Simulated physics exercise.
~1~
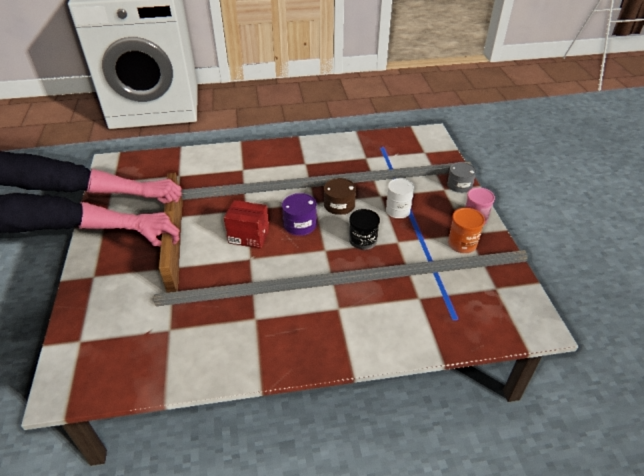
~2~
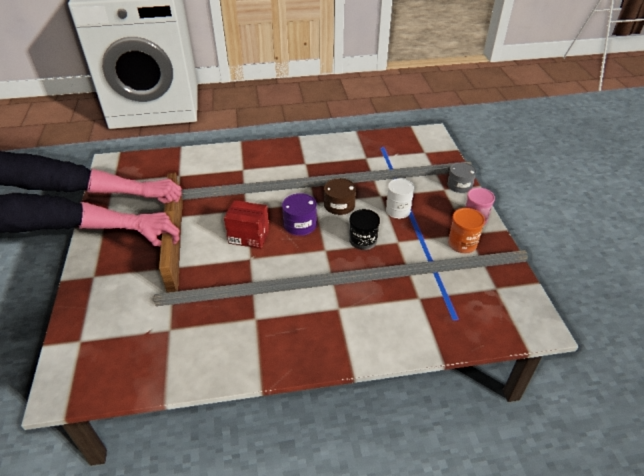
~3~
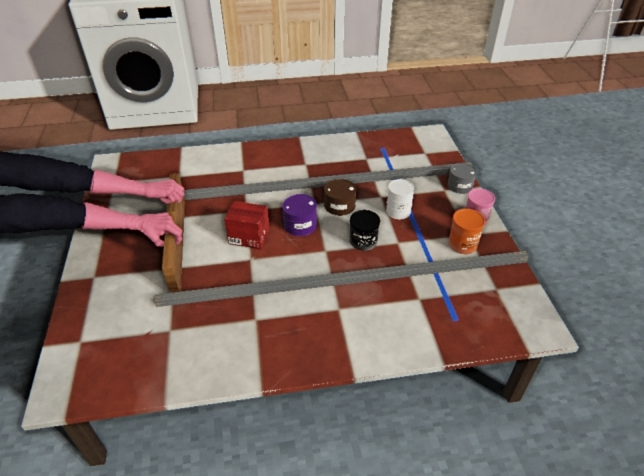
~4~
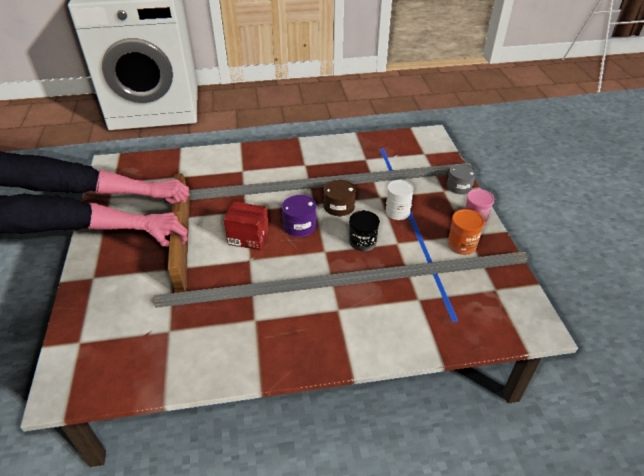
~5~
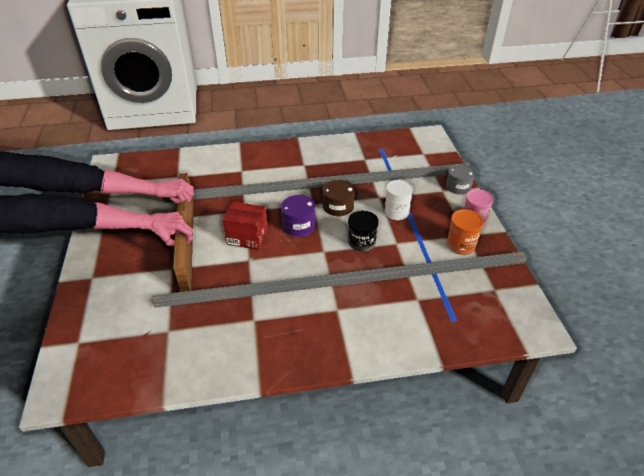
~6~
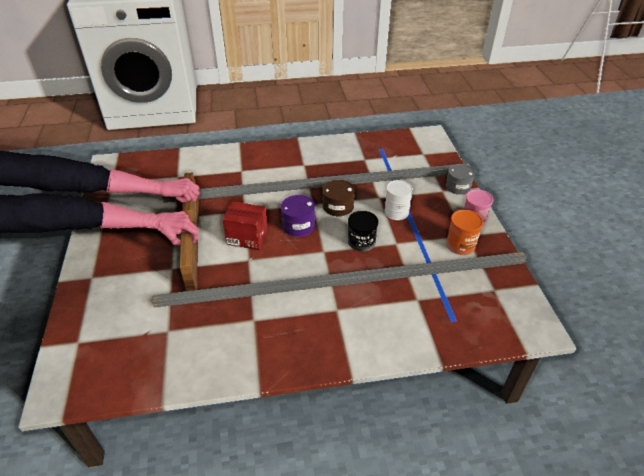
Two pink hands slid a wooden plank slightly to the right between two grey rails on a checkered table, while the red box, the colored containers and the blue tape line ahead stayed put.
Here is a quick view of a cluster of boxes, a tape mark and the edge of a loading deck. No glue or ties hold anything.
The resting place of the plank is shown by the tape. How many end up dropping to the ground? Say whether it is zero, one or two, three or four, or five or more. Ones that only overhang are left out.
Lost: Nothing.
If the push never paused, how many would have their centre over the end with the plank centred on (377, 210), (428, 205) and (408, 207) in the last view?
It comes out as 0, then 1, then 0.
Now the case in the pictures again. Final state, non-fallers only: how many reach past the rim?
Tally: 1.
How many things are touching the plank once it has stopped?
The count is 3.
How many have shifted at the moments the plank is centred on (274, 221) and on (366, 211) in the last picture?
By then 2, and 5.
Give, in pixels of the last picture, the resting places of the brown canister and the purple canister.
Near (418, 189) and (463, 210).
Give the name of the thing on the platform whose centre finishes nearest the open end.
It's the pink pail that ends nearest.
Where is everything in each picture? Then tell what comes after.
Grey canister (461, 178); pink pail (478, 208); orange pail (466, 231); plank (172, 230); tape (413, 219), in the first picture.
Pink pail (478, 208); plank (172, 230), in the second picture.
Orange pail (466, 232); red box (248, 225), in the third picture.
Grey canister (461, 179); black pail (364, 231), in the fourth picture.
Pink pail (477, 209); white canister (398, 200), in the fifth picture.
Grey canister (460, 179); pink pail (477, 209); orange pail (464, 233); plank (190, 229); tape (411, 220), in the sixth picture.
A little later, none off yet; grey canister at rest near (460, 179); pink pail at rest near (477, 209); orange pail at rest near (464, 233).
When it is over, the number that fall off is zero.
